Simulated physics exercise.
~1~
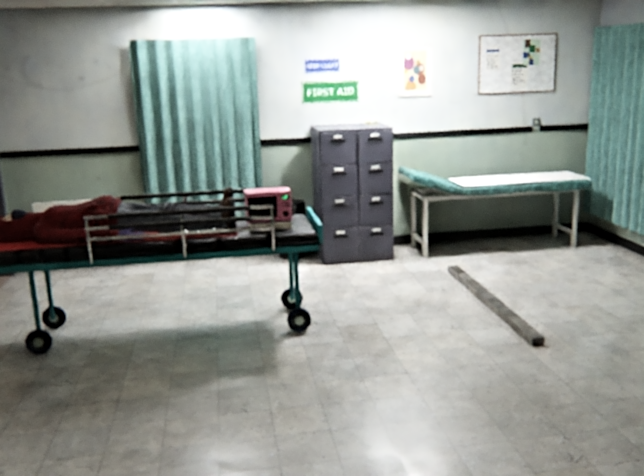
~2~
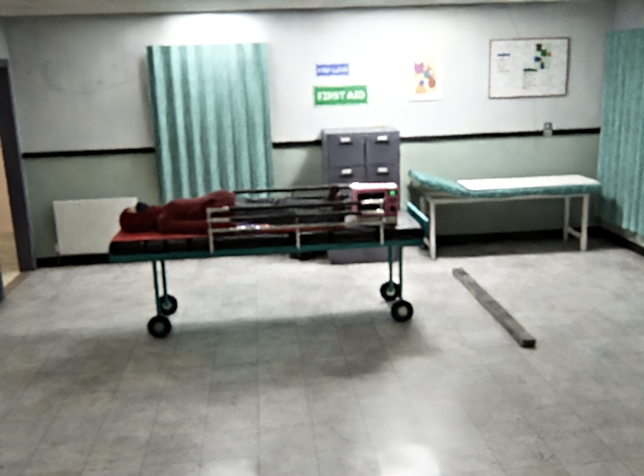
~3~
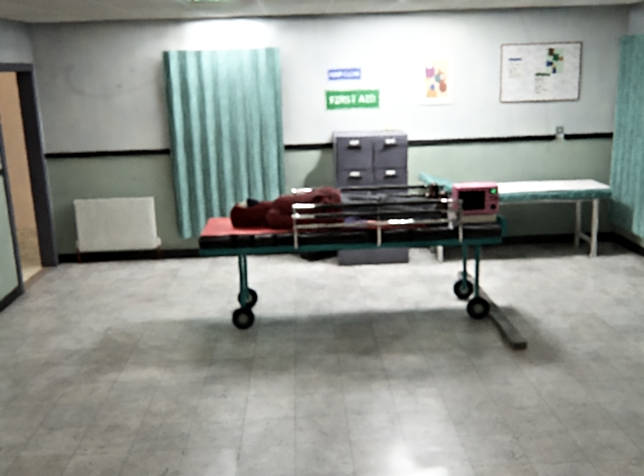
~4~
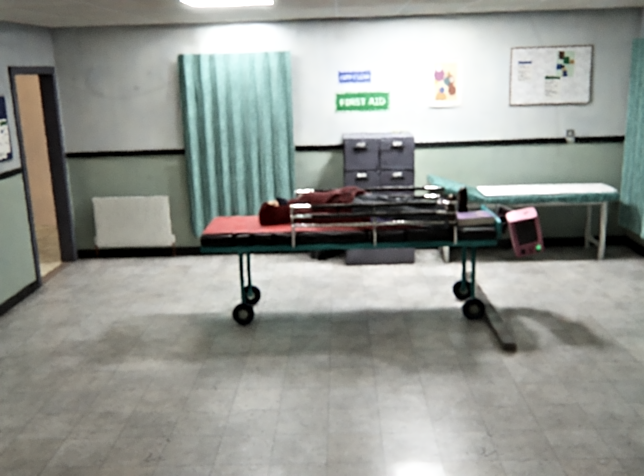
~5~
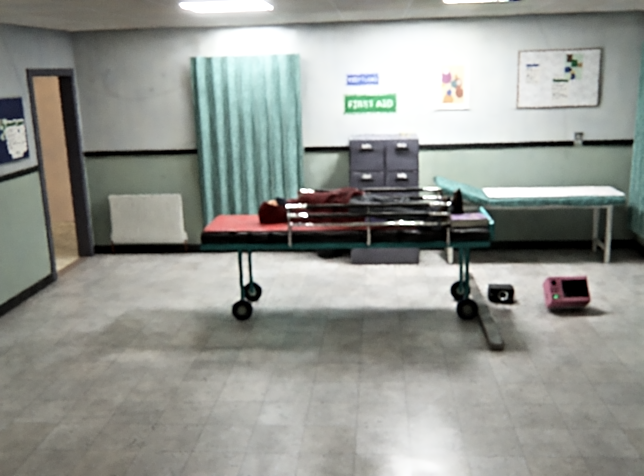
A person in dark red lies on a teal-framed trolley with side rails, seen from the side in a first-aid room with green curtains, a grey filing cabinet and an examination couch. A pink monitor rides at the right end, and a wooden strip lies on the floor ahead. The trolley rolls right and stops with its front wheels at the strip. The person slides toward the right end as the monitor tips off the edge, followed by a small black device. Both end on the floor at the right, while the person and a flat purple item remain aboard.
